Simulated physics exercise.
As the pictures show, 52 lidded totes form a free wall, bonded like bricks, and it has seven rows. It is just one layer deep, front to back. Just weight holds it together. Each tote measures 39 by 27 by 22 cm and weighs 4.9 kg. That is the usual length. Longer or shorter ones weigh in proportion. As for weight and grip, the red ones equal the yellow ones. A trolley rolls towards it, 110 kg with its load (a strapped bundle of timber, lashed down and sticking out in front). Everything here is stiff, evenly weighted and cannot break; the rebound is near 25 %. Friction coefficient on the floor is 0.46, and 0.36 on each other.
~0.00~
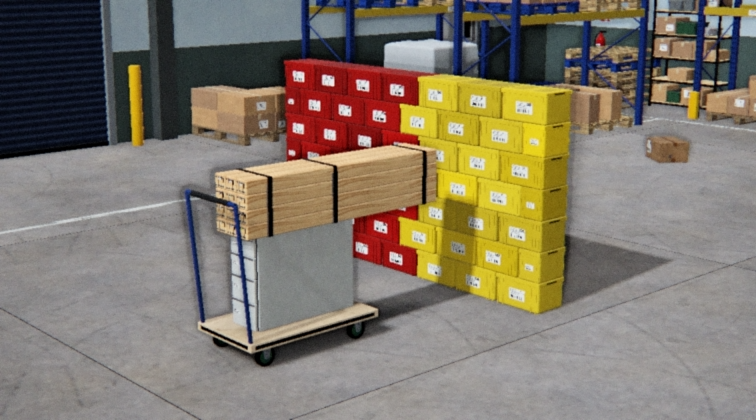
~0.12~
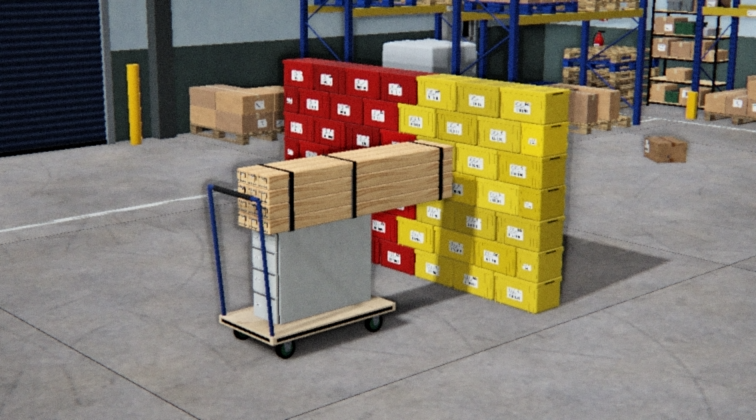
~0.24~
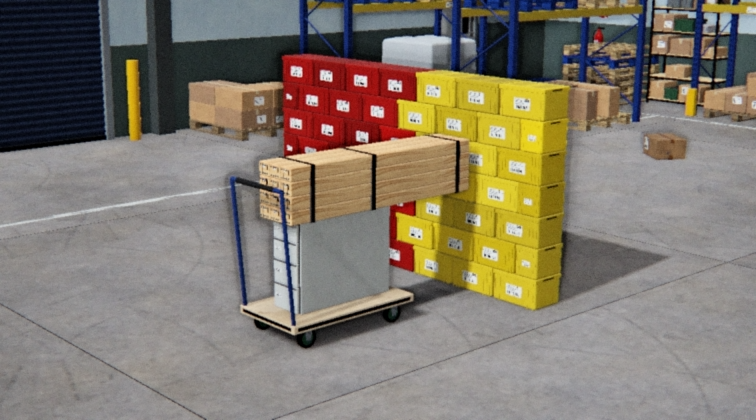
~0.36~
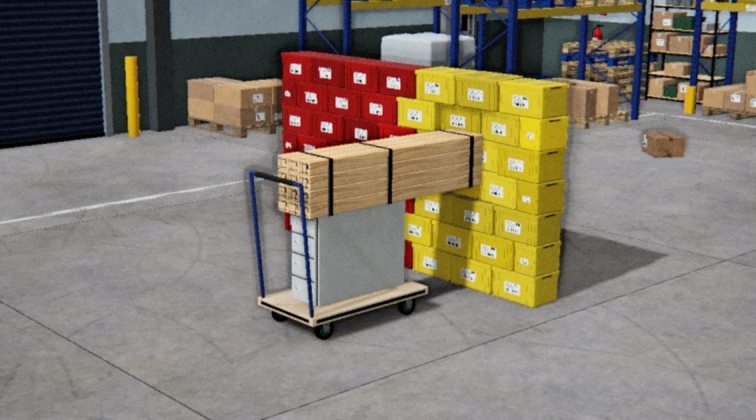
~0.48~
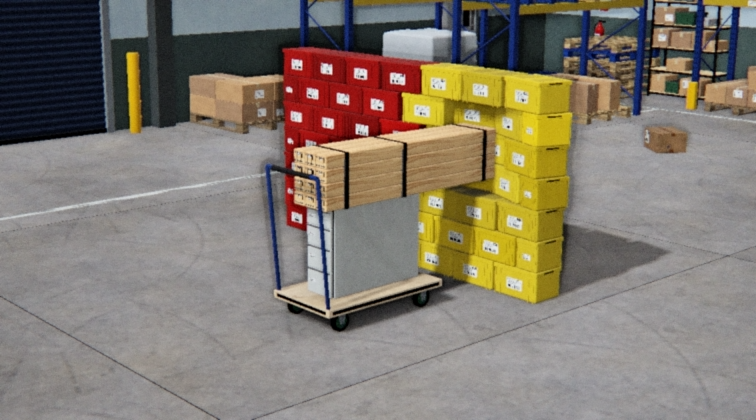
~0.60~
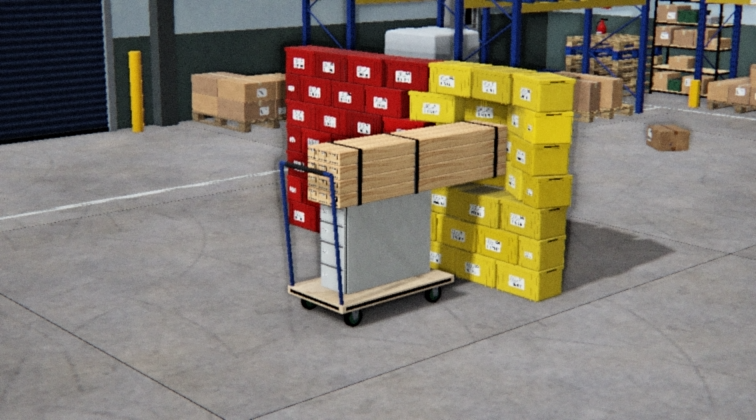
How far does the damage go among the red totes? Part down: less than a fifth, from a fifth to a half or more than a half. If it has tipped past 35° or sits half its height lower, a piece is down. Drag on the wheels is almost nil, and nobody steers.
It adds up to below one fifth.
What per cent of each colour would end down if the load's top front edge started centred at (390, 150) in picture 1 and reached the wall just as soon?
Down at the end: Red 0 per cent, yellow 50 per cent.
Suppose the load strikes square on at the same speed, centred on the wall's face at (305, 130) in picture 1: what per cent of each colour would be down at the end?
That would leave red at 40 % and yellow at 0 %.
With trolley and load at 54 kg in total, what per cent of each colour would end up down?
Down by colour: Red 0, yellow 0 per cent.
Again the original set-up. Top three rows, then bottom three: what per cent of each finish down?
For the top it's 50 in a hundred, for the bottom 0 in a hundred.
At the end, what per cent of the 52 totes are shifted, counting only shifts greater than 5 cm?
25 in a hundred end up shifted.
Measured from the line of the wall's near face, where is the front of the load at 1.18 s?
Position: Approx. 55 cm beyond.
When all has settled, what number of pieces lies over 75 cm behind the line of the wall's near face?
About 10 of them.
Around 0.86 s, load 40 cm past the wall's line, still rolling; none of the 28 red totes down (1 of 52 in all colours); top red tote unmoved; top yellow tote tipped 11°.
Around 1.18 s, load 55 cm past the wall's line, still rolling; 1 of the 28 red totes down (13 of 52 in all colours); top red tote unmoved; top yellow tote tipped 43°, 28 cm lower.
Around 1.50 s, load 66 cm past the wall's line, still rolling; 1 of the 28 red totes down (13 of 52 in all colours); top red tote unmoved; top yellow tote on its side.
Around 1.92 s, load 67 cm past the wall's line, stopped; 1 of the 28 red totes down (13 of 52 in all colours); top red tote unmoved; top yellow tote upside down.
Finally (3.0 s), load 67 cm past the wall's line, stopped; 1 of the 28 red totes down (13 of 52 in all colours); top red tote unmoved; top yellow tote upside down. That is 4 per cent. Seen by the last camera, middles, top red tote near (376, 70), top yellow tote near (537, 199).
